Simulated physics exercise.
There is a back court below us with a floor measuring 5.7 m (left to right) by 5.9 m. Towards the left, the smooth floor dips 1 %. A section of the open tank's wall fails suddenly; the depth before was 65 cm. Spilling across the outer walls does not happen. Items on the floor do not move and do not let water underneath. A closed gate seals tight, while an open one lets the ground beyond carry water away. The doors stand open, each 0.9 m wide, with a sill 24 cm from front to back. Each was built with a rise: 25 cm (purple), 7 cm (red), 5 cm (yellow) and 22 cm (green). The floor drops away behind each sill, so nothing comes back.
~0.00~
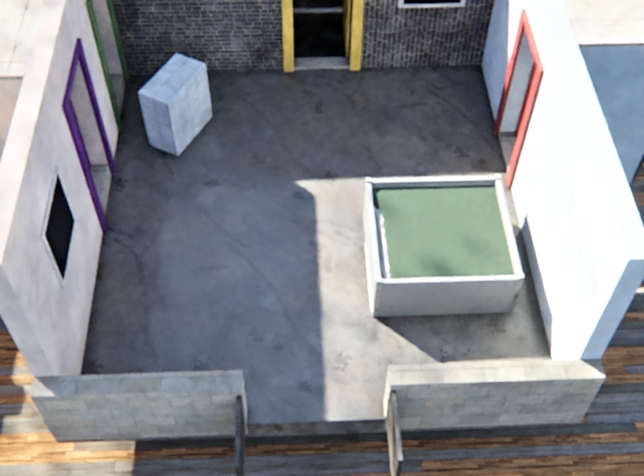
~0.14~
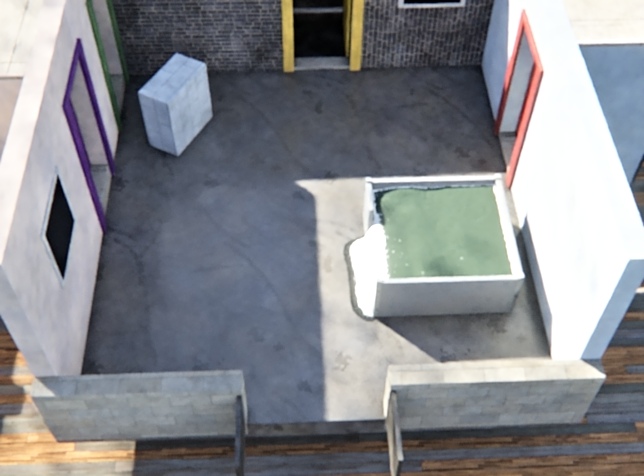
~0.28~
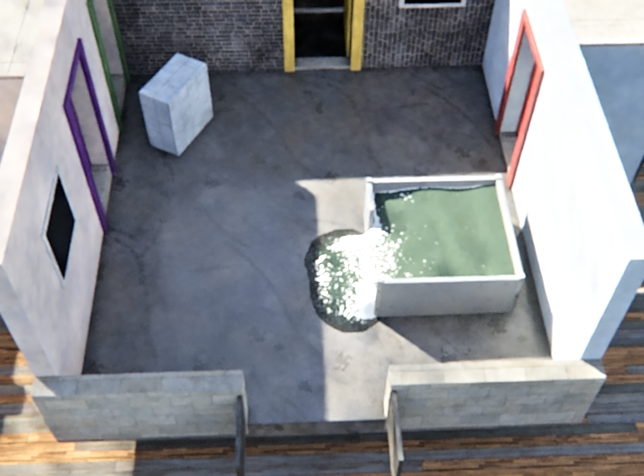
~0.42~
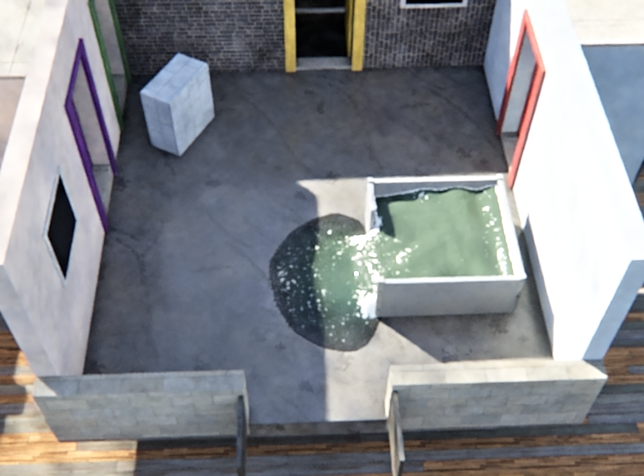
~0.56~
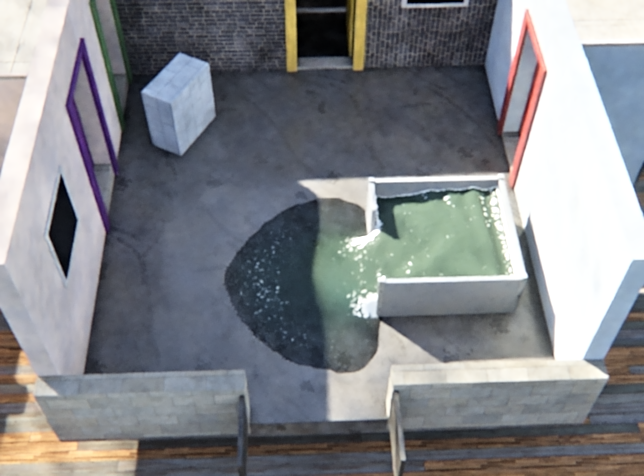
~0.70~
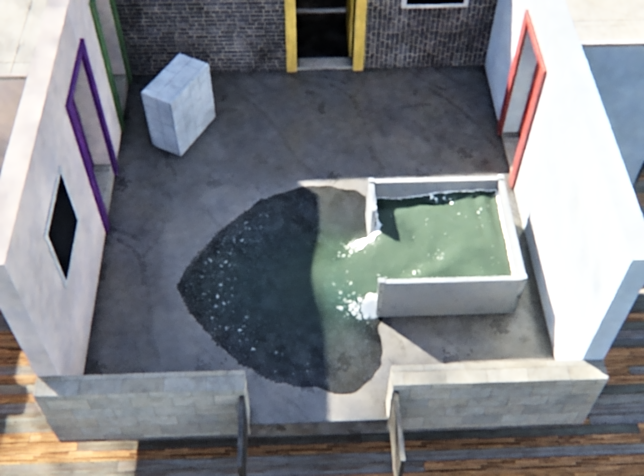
At the start, an open tank of green water sits still on the right side of a grey walled court, with a pale block at the back left. Then its left wall gives way and white, foaming water bursts out, spreading leftward across the floor in a widening dark pool.
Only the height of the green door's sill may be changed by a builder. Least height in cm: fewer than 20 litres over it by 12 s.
Approx. 7 cm.
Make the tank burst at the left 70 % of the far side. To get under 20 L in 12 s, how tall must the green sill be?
About 14.5 centimetres.
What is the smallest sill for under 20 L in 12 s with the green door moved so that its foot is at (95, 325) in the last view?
Close to 20 cm at the least.
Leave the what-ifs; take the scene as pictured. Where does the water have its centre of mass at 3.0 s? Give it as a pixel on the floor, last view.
Look at about (255, 273) in the last view.
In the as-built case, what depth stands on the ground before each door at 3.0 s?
Lab note, cm: Purple 14; red 0; yellow 0; green 6.
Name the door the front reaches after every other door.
The red one.
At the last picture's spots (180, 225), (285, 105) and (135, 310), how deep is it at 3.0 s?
I'd read roughly 3, 0 and 20 cm there.
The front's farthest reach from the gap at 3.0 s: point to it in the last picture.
Around (130, 80).
After 1.4 s water covers 35 % of the floor, deepest (29 cm) near (363, 287); it has not reached the green door.
After 3.0 s water covers 45 % of the floor, deepest (24 cm) near (172, 408); 6 cm at the green door, 0 litres in over its 22 cm sill.
After 12.0 s water covers 90 % of the floor, deepest (8 cm) near (125, 111); 8 cm at the green door, 0 litres in over its 22 cm sill.
At the green door as built, the water arrived by 2.4 s and peaked near 10 cm at 5.0 s.
Run again over the same 12 s with other heights there, 35 litres in over 5.5 cm, 15 litres over 7.5 cm. The limit of 20 litres is kept from about 7 cm up.
